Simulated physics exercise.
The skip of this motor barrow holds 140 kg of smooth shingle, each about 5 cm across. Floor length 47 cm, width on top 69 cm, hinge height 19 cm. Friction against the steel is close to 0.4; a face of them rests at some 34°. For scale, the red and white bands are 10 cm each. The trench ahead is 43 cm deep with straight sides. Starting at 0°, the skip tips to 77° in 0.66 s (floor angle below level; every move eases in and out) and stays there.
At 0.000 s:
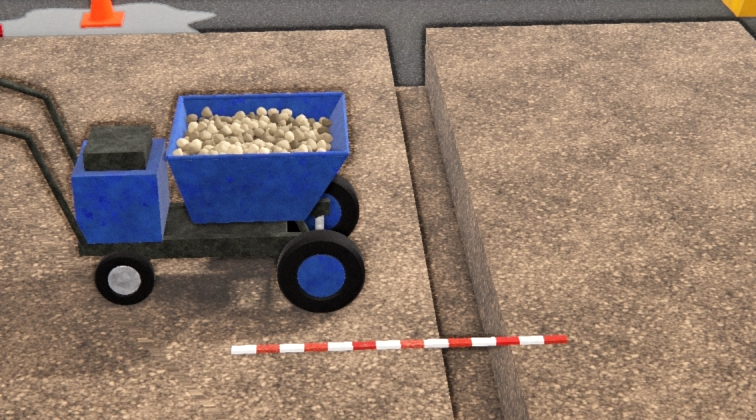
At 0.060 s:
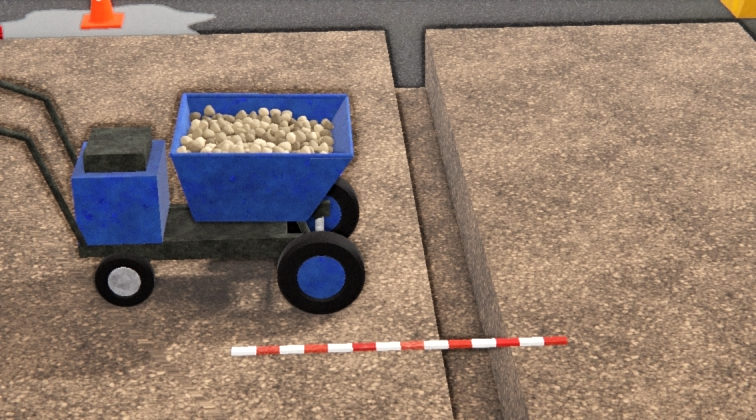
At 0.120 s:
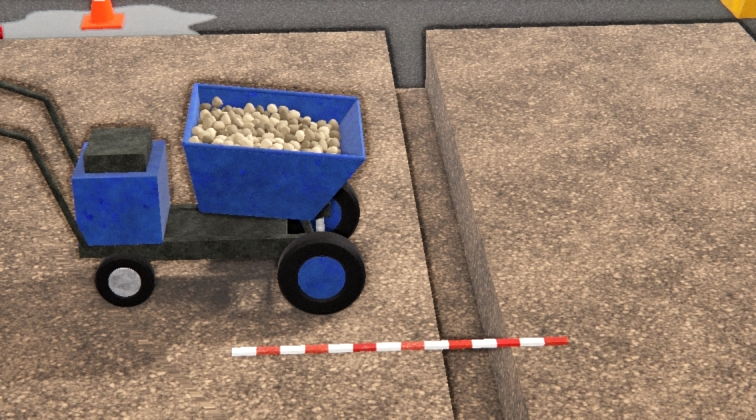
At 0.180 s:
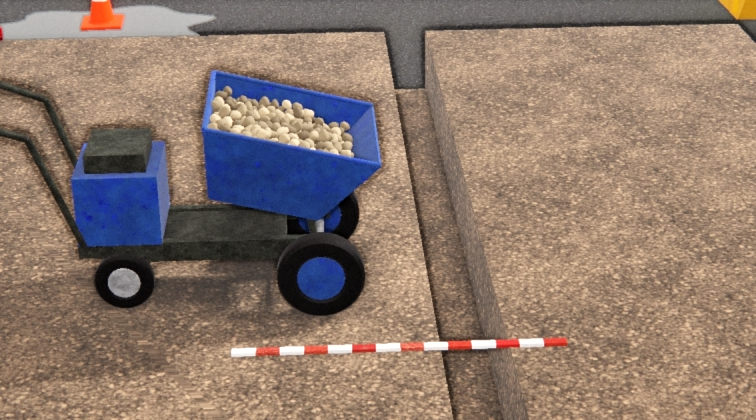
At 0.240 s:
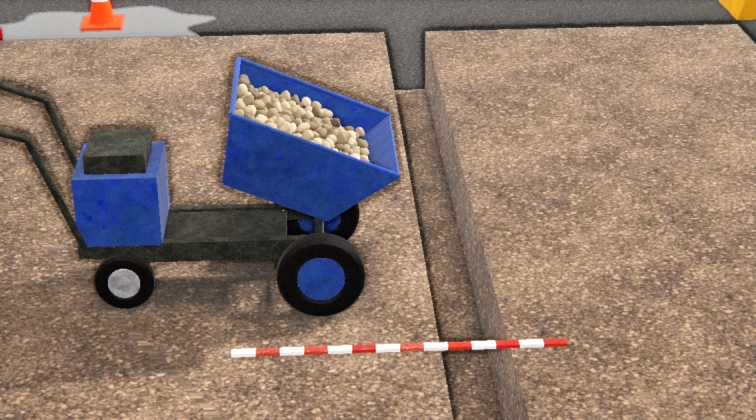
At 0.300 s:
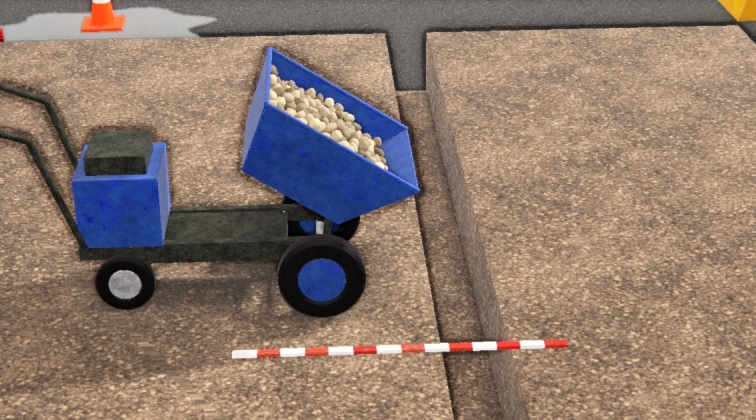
A blue skip full of pale stones tilts steadily toward the right on a parked barrow.
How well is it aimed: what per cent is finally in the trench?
Close to 40 in a hundred.
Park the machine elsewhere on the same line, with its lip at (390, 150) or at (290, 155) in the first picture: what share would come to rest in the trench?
First some 10, then 85 per cent.
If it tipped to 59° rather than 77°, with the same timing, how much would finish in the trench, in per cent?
In that case some 20 per cent.
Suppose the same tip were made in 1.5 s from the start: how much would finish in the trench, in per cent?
It would be near 60 per cent.
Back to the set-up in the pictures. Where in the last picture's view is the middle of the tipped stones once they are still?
Around (523, 271).
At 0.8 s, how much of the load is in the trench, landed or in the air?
Some 15 per cent.
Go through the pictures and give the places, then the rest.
Lip at (348, 154), floor tilted 0°, highest stones at (235, 129), in the first frame.
The skip is at 2°, its lip at (352, 156); the top of the load is at (222, 128); the stones move at 0.4 m/s on average, in the second frame.
The skip is at 7°, its lip at (364, 159); the top of the load is at (217, 116); the stones move at 0.9 m/s on average, in the third frame.
The skip is at 14°, its lip at (380, 166); the top of the load is at (231, 105); the stones move at 1.2 m/s on average, in the fourth frame.
Lip at (399, 176), floor tilted 23°, highest stones at (249, 93); the stones move at 1.5 m/s on average, in the fifth frame.
The skip is at 33°, its lip at (419, 191); the top of the load is at (271, 83); the stones move at 1.6 m/s on average, in the sixth frame.
After 0.5 s the floor is at 66°; 100 % in the skip; the foremost stones are at (445, 217).
After 0.8 s the floor is at 77°; 55 % in the skip, 14 % in the trench, 31 % past the trench; the foremost stones are at (557, 281).
After 1.1 s the floor is at 77°; 13 % in the skip, 27 % in the trench, 60 % past the trench; the foremost stones are at (752, 250).
After 3.1 s the floor is at 77°; 0 % in the skip, 40 % in the trench, 60 % past the trench; the foremost stones are past the picture's edge.
